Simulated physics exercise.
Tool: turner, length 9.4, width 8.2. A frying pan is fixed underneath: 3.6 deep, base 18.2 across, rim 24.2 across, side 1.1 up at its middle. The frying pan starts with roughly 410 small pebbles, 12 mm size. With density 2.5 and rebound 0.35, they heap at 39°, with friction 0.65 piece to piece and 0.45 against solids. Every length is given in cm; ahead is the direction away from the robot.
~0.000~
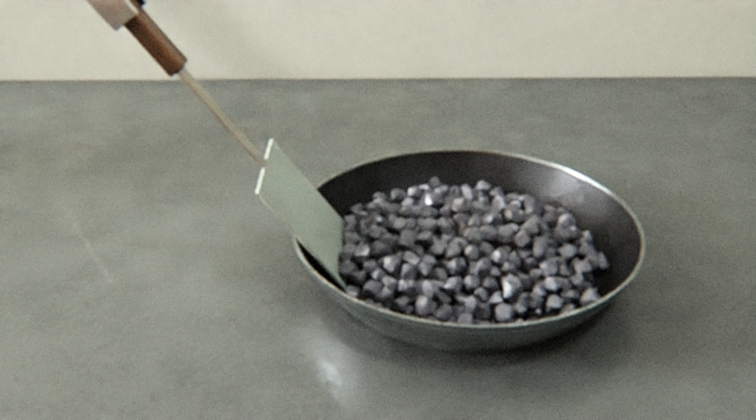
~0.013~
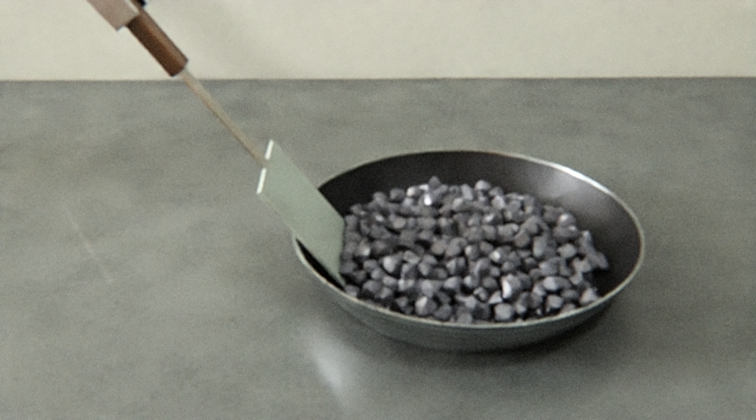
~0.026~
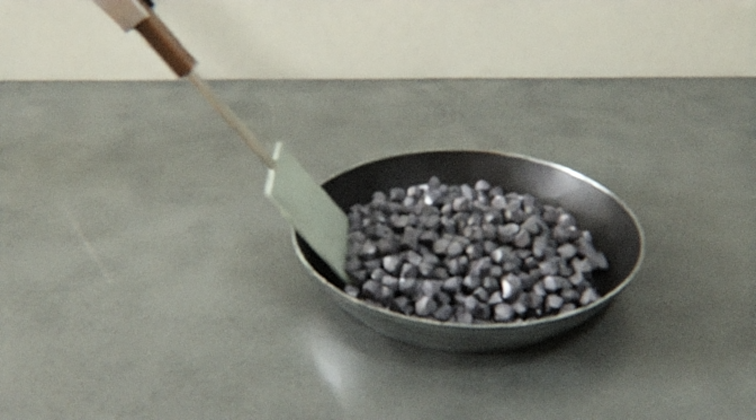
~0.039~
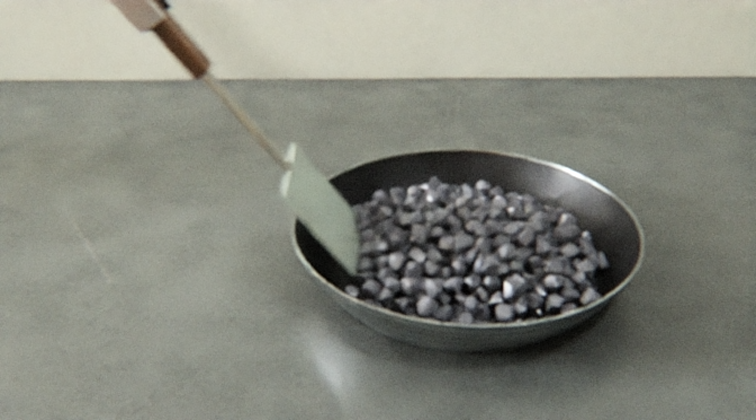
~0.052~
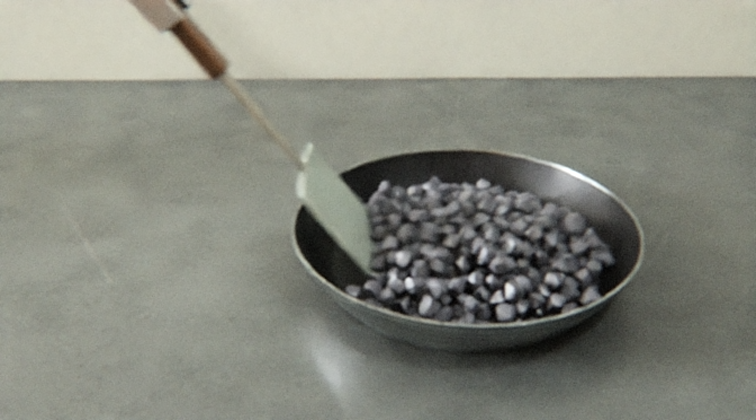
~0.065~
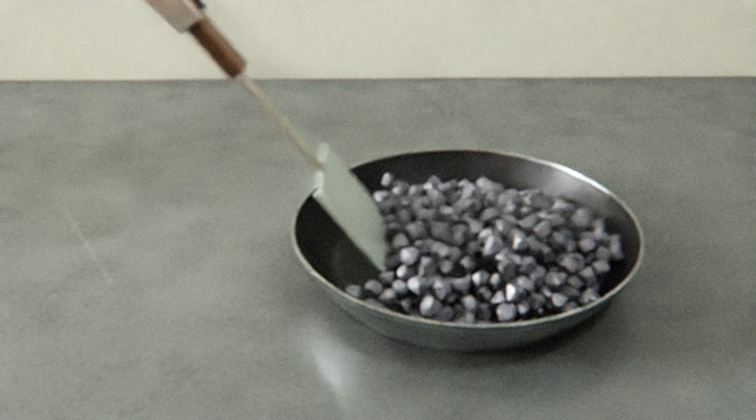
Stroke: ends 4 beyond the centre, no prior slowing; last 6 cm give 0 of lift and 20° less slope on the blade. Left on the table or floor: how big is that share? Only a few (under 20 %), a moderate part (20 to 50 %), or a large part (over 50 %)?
Only a few.
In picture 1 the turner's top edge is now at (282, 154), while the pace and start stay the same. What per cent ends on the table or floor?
I'd estimate close to 10 per cent.
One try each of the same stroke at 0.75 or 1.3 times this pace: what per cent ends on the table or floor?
The two tries give about 5 and 5 in a hundred.
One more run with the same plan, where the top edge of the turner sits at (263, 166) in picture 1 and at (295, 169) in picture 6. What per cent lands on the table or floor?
Off the vessel, on the table or floor: Some 5 percent.
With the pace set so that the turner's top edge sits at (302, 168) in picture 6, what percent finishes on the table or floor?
5 %.
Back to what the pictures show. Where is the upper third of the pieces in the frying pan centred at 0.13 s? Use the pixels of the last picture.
I'd say close to (552, 232).
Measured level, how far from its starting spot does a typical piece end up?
Around 5 cm, measured level.
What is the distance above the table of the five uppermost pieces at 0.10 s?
Somewhere around 5 centimetres high.
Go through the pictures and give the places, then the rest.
Turner top edge at (264, 164), sloping 54°; upper third of the load around (463, 239), from x 350 to 600, top at y 185; 411 in the frying pan, in the first picture.
Turner top edge at (266, 165), sloping 54°; upper third of the load around (463, 239), from x 350 to 600, top at y 185, in the second picture.
Turner top edge at (273, 166), sloping 54°; upper third of the load around (464, 239), from x 350 to 600, top at y 185, in the third picture.
Turner top edge at (288, 168), sloping 54°; upper third of the load around (464, 240), from x 355 to 600, top at y 185, in the fourth picture.
Turner top edge at (304, 168), sloping 54°; upper third of the load around (472, 235), from x 355 to 605, top at y 185, in the fifth picture.
Turner top edge at (321, 168), sloping 54°; upper third of the load around (486, 231), from x 355 to 615, top at y 180; 411 in the frying pan, in the sixth picture.
After 0.10 s, sloping 53°, highest piece 6 above the table; 411 in the frying pan.
After 0.13 s, sloping 44°, highest piece 6 above the table; 410 in the frying pan, 1 on the blade or in flight.
After 0.34 s, sloping 34°, highest piece 5 above the table; 388 in the frying pan, 23 on the table or floor.
After 1.39 s, sloping 34°, highest piece 5 above the table; 388 in the frying pan, 23 on the table or floor.
At rest, 388 in the frying pan, 23 on the table or floor. That is 6 % on the table or floor.
